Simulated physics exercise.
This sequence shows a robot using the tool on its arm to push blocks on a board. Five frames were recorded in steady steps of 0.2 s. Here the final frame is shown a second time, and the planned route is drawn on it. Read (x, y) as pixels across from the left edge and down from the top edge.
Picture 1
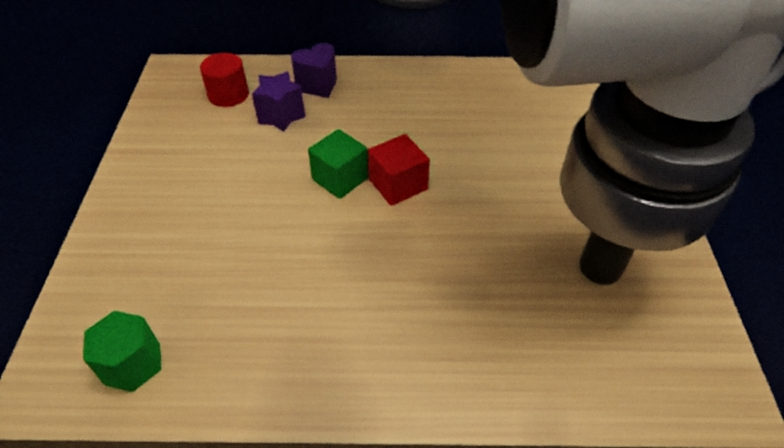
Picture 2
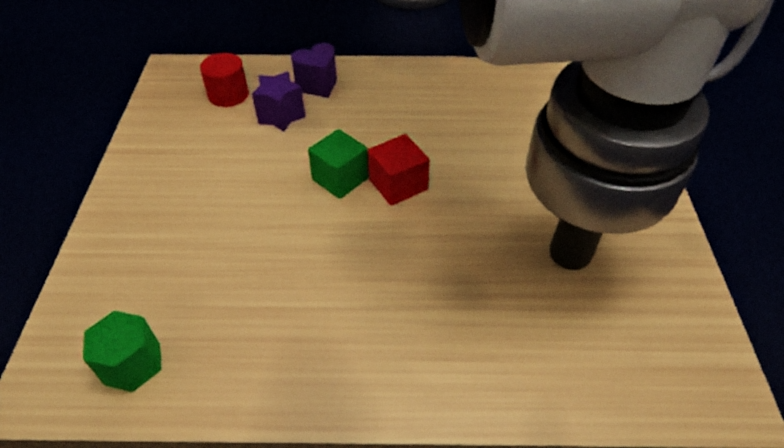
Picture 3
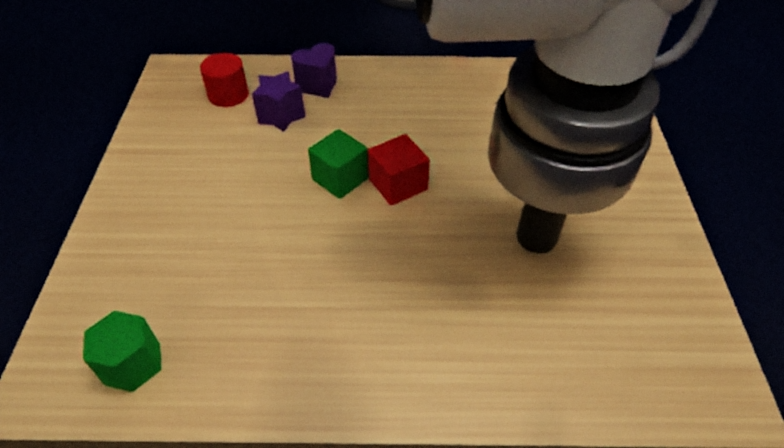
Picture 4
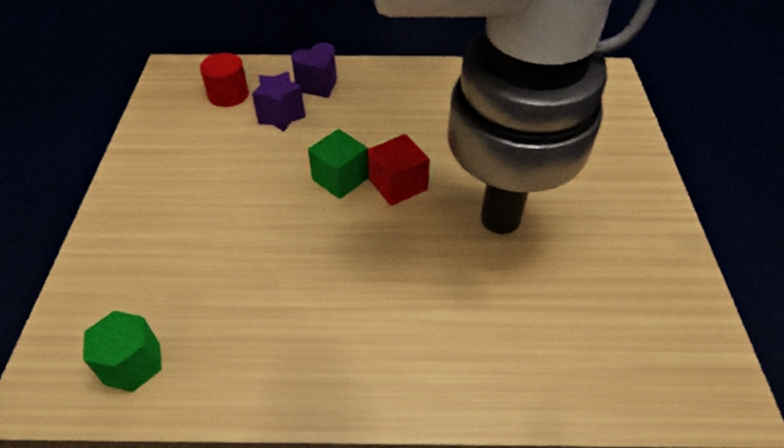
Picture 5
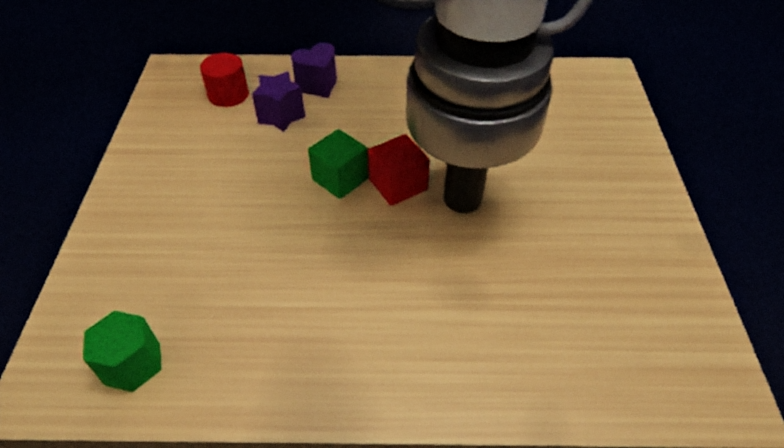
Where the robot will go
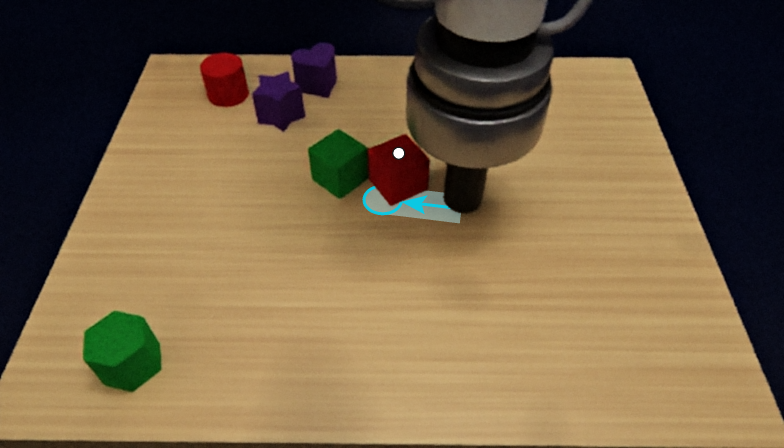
On a wooden board with a dark surround, a robot arm moves its black-tipped tool steadily left and slightly away from the viewer, nearing a red cube beside a green cube, while all the scattered coloured blocks stay still.
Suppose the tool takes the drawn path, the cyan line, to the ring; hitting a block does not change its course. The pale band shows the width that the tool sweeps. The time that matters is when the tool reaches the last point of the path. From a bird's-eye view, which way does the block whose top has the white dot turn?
It rotates clockwise.
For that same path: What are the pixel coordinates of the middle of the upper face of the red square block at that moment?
The middle of its upper face should be somewhere near (374, 140).
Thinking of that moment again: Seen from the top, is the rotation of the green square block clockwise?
The answer is no.
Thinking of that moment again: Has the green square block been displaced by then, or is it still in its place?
It gets pushed out of place.
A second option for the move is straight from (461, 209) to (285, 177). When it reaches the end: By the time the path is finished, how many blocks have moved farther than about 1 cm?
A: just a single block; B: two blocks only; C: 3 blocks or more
B - two blocks only.
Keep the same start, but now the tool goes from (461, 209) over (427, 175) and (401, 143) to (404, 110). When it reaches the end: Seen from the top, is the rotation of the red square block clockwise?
In short: No.
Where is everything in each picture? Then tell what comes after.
The first frame shows lower end of the tool at (600, 269), tops of blocks, green square block at (338, 147), red square block at (399, 153).
The second frame shows tool at (570, 255), blocks as before.
The third frame shows tool at (536, 239), blocks as before.
The fourth frame shows tool at (500, 221), blocks as before.
The fifth frame shows tool at (462, 201), green square block at (338, 147), red square block at (399, 153).
The drawn path runs from (461, 209) directly to (383, 200); the dot is on the red square block.
The first path, step by step. Halfway along, tool at (421, 196); green square block at (333, 146); red square block at (392, 150).
At the end, tool at (383, 191); green square block at (327, 142), turned 35° anticlockwise; red square block at (374, 140), turned 30° clockwise.
